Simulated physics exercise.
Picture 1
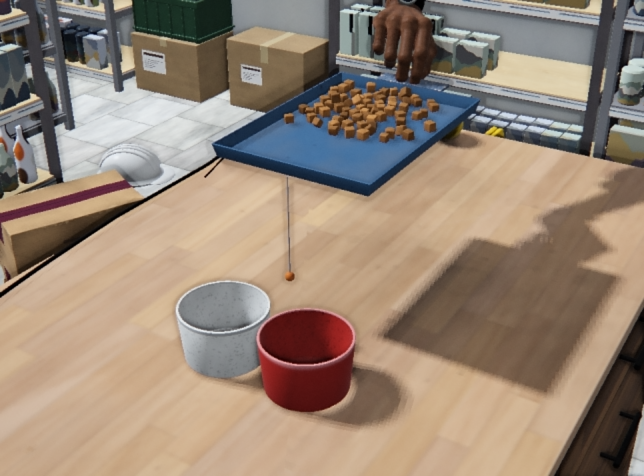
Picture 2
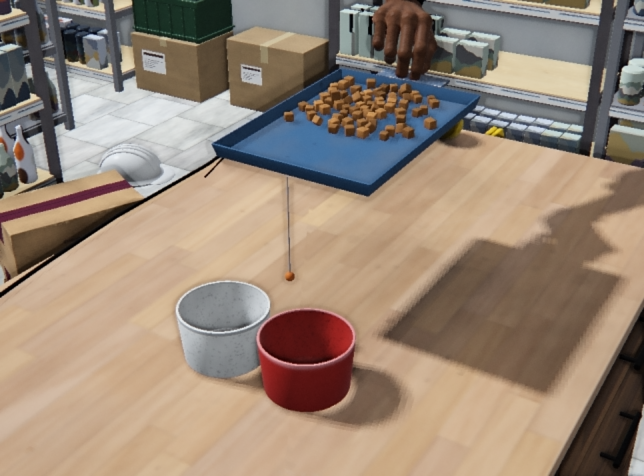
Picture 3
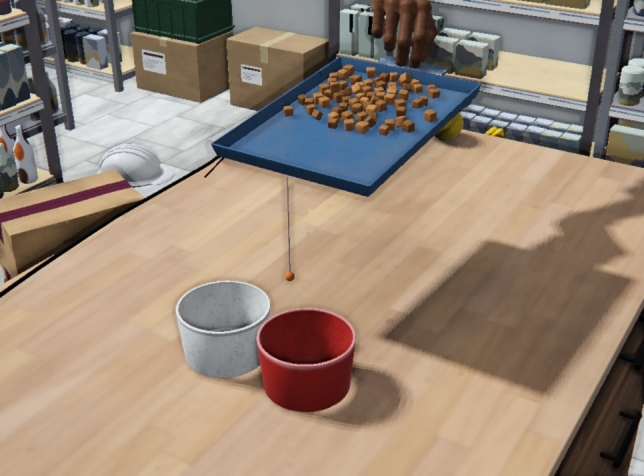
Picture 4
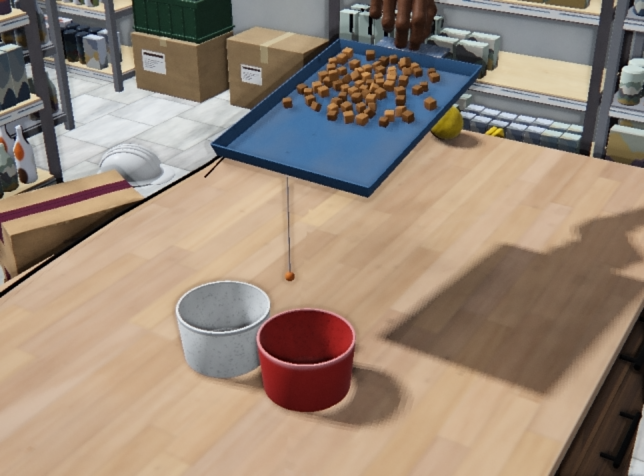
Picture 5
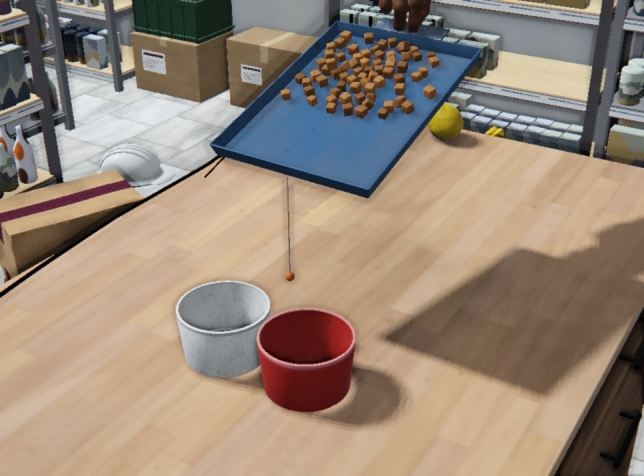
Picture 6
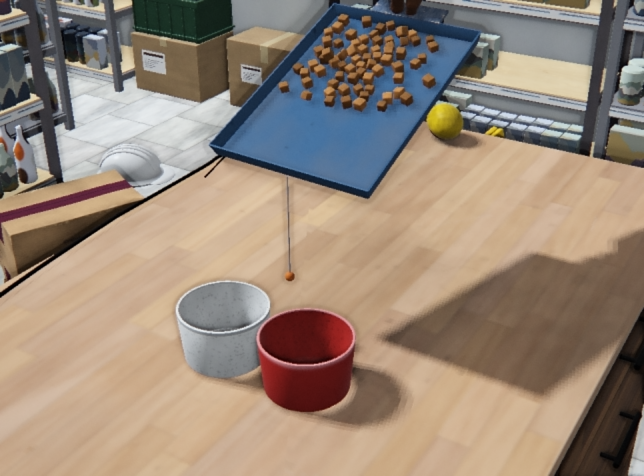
In the video, a hand at the far end of a blue tray of brown cubes rises out of view as the tray tilts steadily toward a white dish and a red dish, while a hanging orange bead stays still.
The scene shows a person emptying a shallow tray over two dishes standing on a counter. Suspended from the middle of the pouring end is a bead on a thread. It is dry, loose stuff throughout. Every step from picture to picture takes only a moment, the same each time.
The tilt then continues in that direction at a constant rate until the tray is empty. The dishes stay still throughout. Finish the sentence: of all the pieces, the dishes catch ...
... most of them.
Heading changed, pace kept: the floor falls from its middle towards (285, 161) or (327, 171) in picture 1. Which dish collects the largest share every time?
Outcome one: The left side; outcome two: The right side.
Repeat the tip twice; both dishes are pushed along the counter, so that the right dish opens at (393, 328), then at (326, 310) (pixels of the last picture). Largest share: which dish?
The left of the pair the first time, the right of the pair the second.
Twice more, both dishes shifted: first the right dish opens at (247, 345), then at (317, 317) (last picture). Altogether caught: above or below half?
First try: Lower than half; second try: Higher than half.
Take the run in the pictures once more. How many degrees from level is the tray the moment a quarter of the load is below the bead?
A tilt of roughly 85°.
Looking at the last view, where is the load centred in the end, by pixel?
I'd put the middle somewhere around (290, 375).
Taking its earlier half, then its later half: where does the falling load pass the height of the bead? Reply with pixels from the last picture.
Starting near (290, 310), moving on to near (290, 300).
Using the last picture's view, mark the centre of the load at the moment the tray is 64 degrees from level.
Somewhere about (299, 167).
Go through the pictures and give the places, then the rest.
Corners of the pouring end (217, 143) and (368, 182), level; middle of the load (371, 109), brown sugar cubes; left dish (196, 349); right dish (280, 382); bead on its thread (290, 276), in the first frame.
Corners of the pouring end (216, 143) and (368, 182), level; middle of the load (371, 106), in the second frame.
Corners of the pouring end (216, 143) and (368, 183), tipped barely, level across its low end; middle of the load (371, 97), in the third frame.
Corners of the pouring end (215, 143) and (367, 184), tipped a little, level across its low end; middle of the load (371, 84), in the fourth frame.
Corners of the pouring end (214, 143) and (367, 186), tipped clearly, level across its low end; middle of the load (370, 72), in the fifth frame.
Corners of the pouring end (214, 143) and (366, 187), tipped clearly, level across its low end; middle of the load (368, 59); left dish (196, 349); right dish (280, 382), in the sixth frame.
Just after the last frame, tray tipped steeply; the larger part on the tray; about a tenth in the air.
A moment on, tray tipped past a quarter turn; roughly a third on the tray; roughly a quarter in the right dish; about a tenth in the left dish; about a tenth outside both; about a tenth in the air.
Further on, tray tipped past a quarter turn; roughly half in the right dish; roughly a third in the left dish; about a tenth outside both.
When it is over, tray tipped past a quarter turn; roughly half in the right dish; roughly a third in the left dish; about a tenth outside both.
